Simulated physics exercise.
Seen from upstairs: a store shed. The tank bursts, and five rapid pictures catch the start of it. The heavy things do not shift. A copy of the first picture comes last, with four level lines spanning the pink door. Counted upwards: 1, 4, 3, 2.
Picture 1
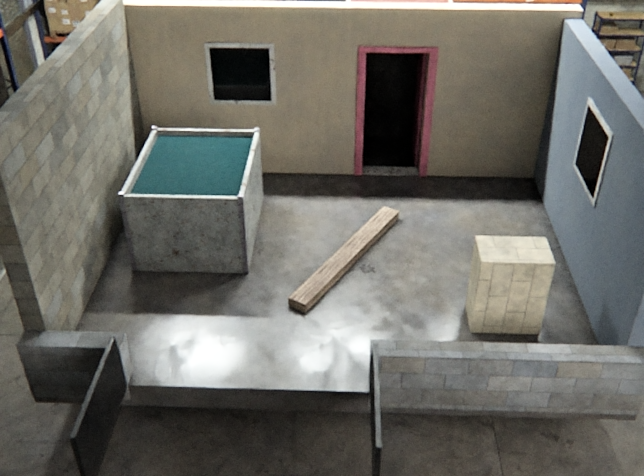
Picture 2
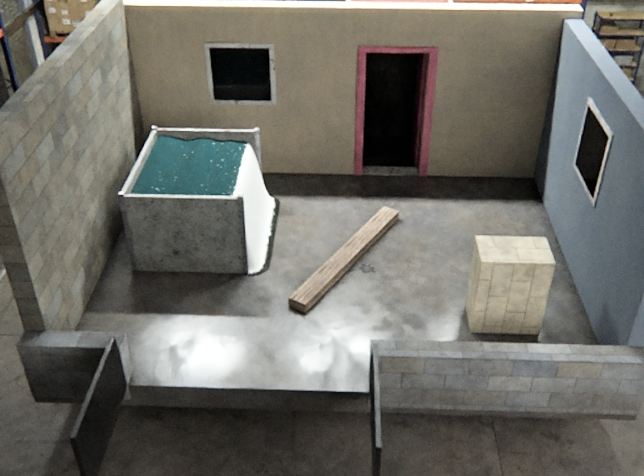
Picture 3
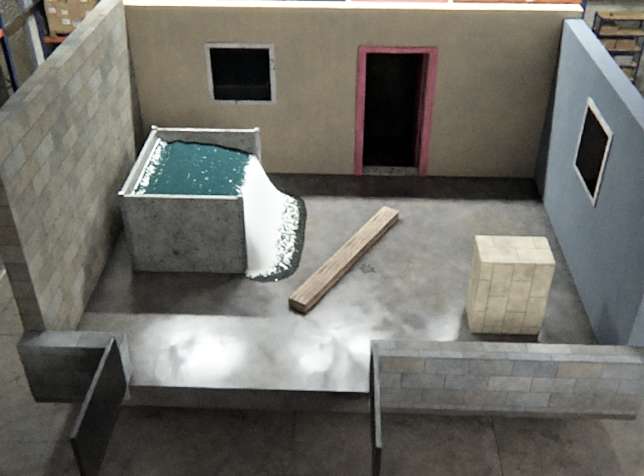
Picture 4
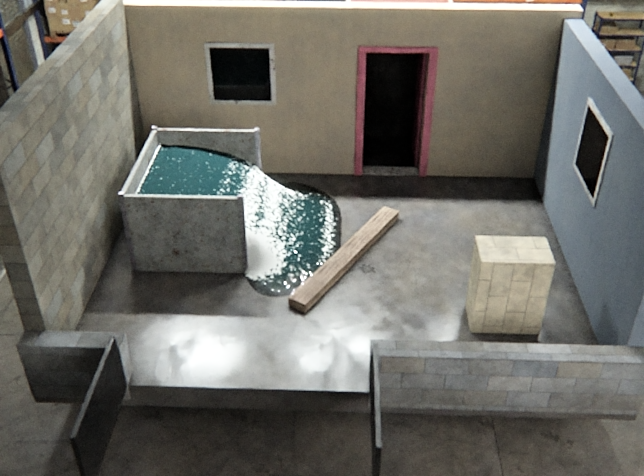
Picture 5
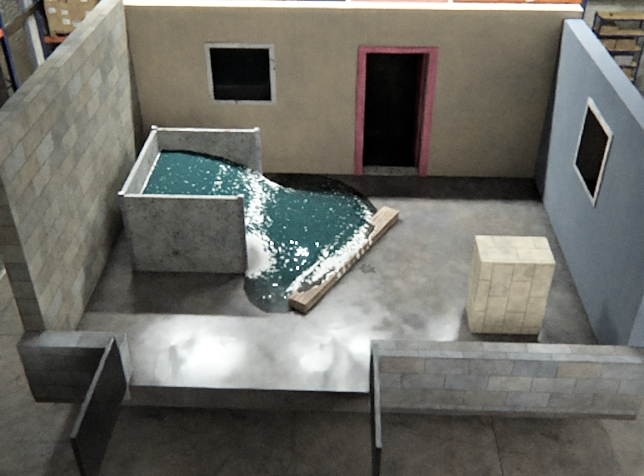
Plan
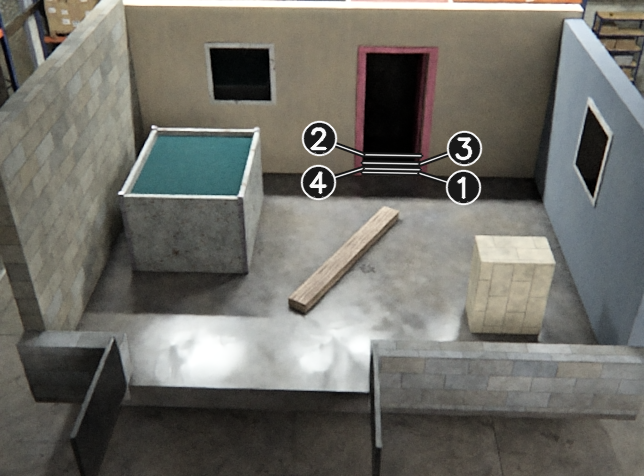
In a store shed seen from upstairs, water at rest in a tank poured out through its right side, foamed white onto the floor, and spread as far as a wooden beam lying there.
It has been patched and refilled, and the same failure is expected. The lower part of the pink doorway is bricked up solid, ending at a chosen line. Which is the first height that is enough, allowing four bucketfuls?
Take 3.
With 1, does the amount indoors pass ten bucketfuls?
Yes, it does.
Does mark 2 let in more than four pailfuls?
No, not at all.
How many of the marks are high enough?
Two of them.
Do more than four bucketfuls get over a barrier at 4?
Yes, it does.
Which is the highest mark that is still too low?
That would be 4.
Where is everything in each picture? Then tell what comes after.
Water in the tank at rest, its middle at (195, 166); foot of the pink doorway at (390, 175); open gate at (247, 332).
Water covers 2 % of the ground and shows as far out as (269, 197).
Water covers 5 % of the ground and shows as far out as (286, 194).
Water covers 11 % of the ground and shows as far out as (314, 190).
Water covers 17 % of the ground and shows as far out as (349, 189).
On the marked copy, 1 at (390, 172); 2 at (392, 155); 3 at (391, 163); 4 at (391, 169); from the bottom up 1, 4, 3, 2.
If 1 is chosen, dozens of bucketfuls pour in.
If 2 is chosen, nothing gets over.
If 3 is chosen, a splash gets over, under a bucket.
If 4 is chosen, about 10 bucketfuls get in.
